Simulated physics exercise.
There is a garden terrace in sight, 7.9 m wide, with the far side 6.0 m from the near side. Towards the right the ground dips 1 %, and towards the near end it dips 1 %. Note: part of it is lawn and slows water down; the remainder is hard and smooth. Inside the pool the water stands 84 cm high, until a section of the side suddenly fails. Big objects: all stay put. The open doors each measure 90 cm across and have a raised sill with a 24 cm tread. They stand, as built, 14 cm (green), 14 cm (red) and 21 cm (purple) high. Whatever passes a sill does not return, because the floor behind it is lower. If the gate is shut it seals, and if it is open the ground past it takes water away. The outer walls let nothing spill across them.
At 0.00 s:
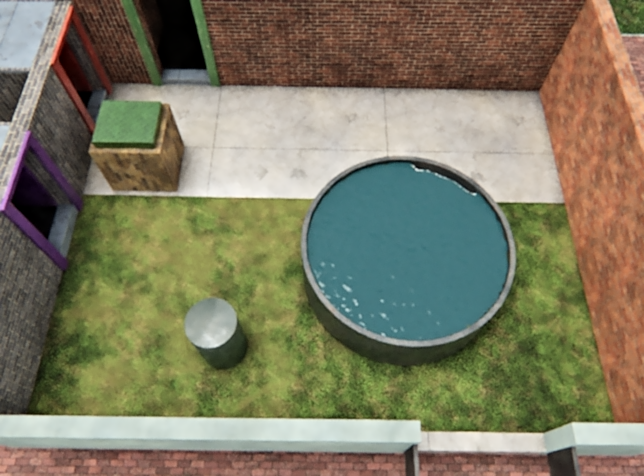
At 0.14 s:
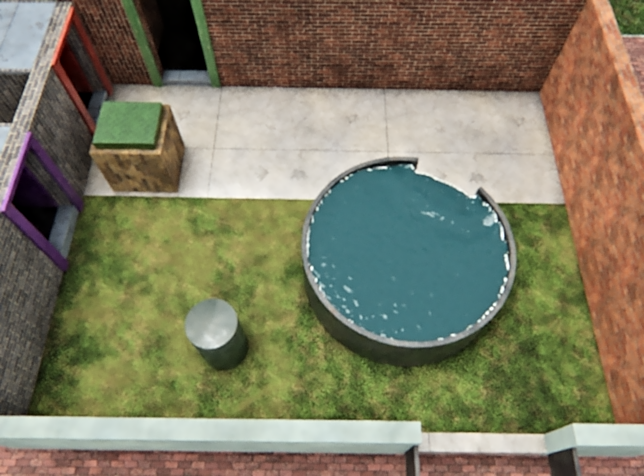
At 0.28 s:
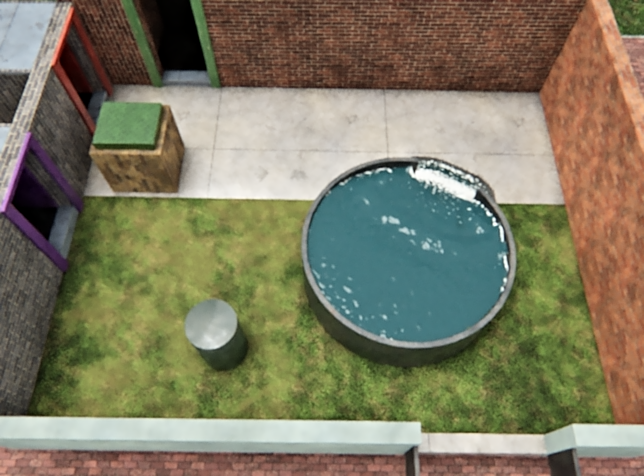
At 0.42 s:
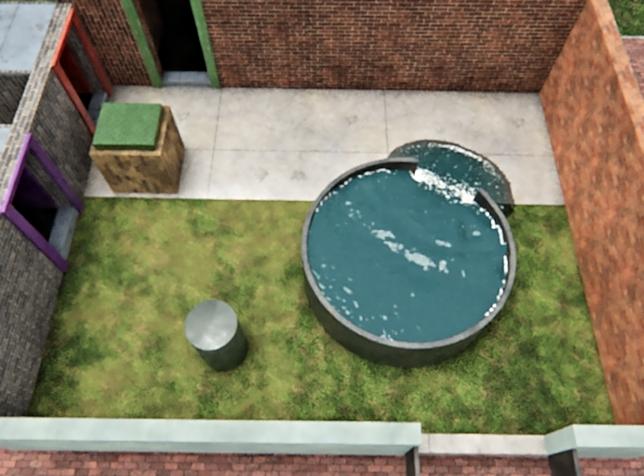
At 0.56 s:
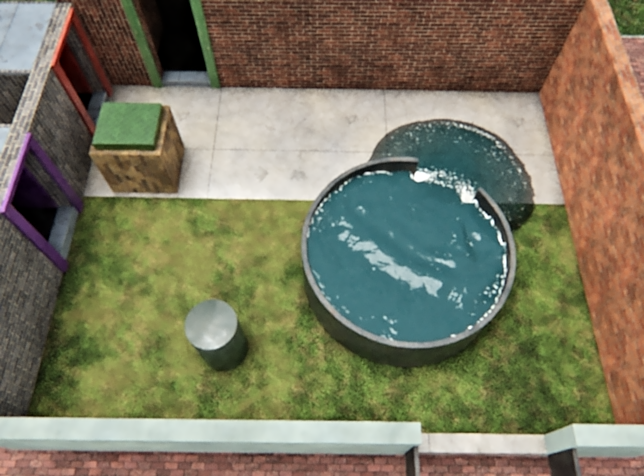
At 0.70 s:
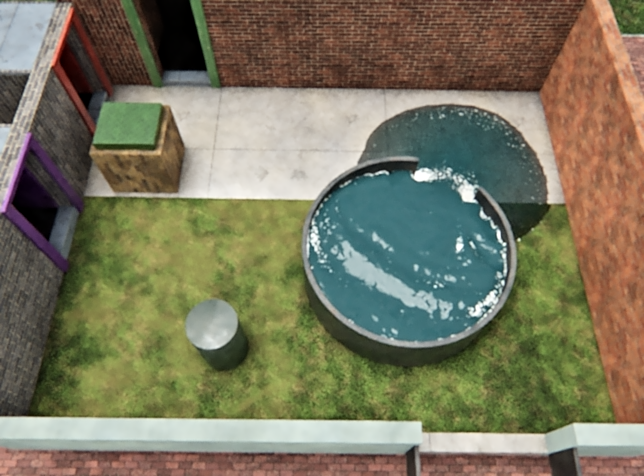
A walled garden terrace, part lawn and part pale paving, is seen from high above. A round dark-rimmed pool of teal water stands right of centre, with a small grey cylinder to its left, a green-topped block at the upper left, and red, green and purple doorways around the walls. A gap opens in the pool's far side and water pours out, spreading across the paving towards the back and right while white ripples cross the pool, the camera staying still.
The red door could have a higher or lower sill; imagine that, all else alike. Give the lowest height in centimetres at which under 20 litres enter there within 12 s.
13 cm.
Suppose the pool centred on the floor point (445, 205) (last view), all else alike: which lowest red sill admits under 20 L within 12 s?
Then roughly 14.0 cm.
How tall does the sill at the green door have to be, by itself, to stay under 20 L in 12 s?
Green: 8.5 cm.
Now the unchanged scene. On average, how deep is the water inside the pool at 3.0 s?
Roughly 49 cm.
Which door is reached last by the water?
Purple.
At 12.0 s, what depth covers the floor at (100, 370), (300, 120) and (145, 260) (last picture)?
The depths come to about 11, 4 and 6 cm.
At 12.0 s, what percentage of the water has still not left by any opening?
Roughly 86 in a hundred.
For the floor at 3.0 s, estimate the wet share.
Around 35 per cent of the floor.
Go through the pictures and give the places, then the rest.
The first frame shows still water, 84 cm deep, in the pool at (407, 245); the red door at (81, 72) is dry.
In the second frame, the gap is on the far side, the front 0.3 m out at a hidden place; the back of the pool holds 84 cm.
In the third frame, water pours out on the far side and has run 0.8 m, to (473, 177); about 12 cm deep outside, 84 cm at the back.
In the fourth frame, water pours out on the far side and has run 1.2 m, to (480, 158); about 10 cm deep outside, 84 cm at the back.
In the fifth frame, the front is at (479, 130), 1.8 m from the gap on the far side; 3.9 m2 of floor is wet, 84 cm left at the back.
In the sixth frame, the front is at (494, 116), 2.2 m from the gap on the far side; 5.5 m2 of floor is wet, 82 cm left at the back; 4.7 m in a straight line remain to the red door at (82, 74).
After 1.4 s water covers 20 % of the floor, deepest (68 cm) near (534, 101); it has not reached the red door.
After 3.0 s water covers 35 % of the floor, deepest (39 cm) near (483, 148); it has not reached the red door.
After 12.0 s water covers 100 % of the floor, deepest (16 cm) near (609, 434); 6 cm at the red door, 15 litres in over its 14 cm sill.
At the red door as built, the water arrived by 4.1 s and peaked near 19 cm at 5.0 s.
With a sill of 11 cm, 41 litres would have come in within the 12 s; with 15 cm, 9 litres. So under 20 litres takes about 13 cm.
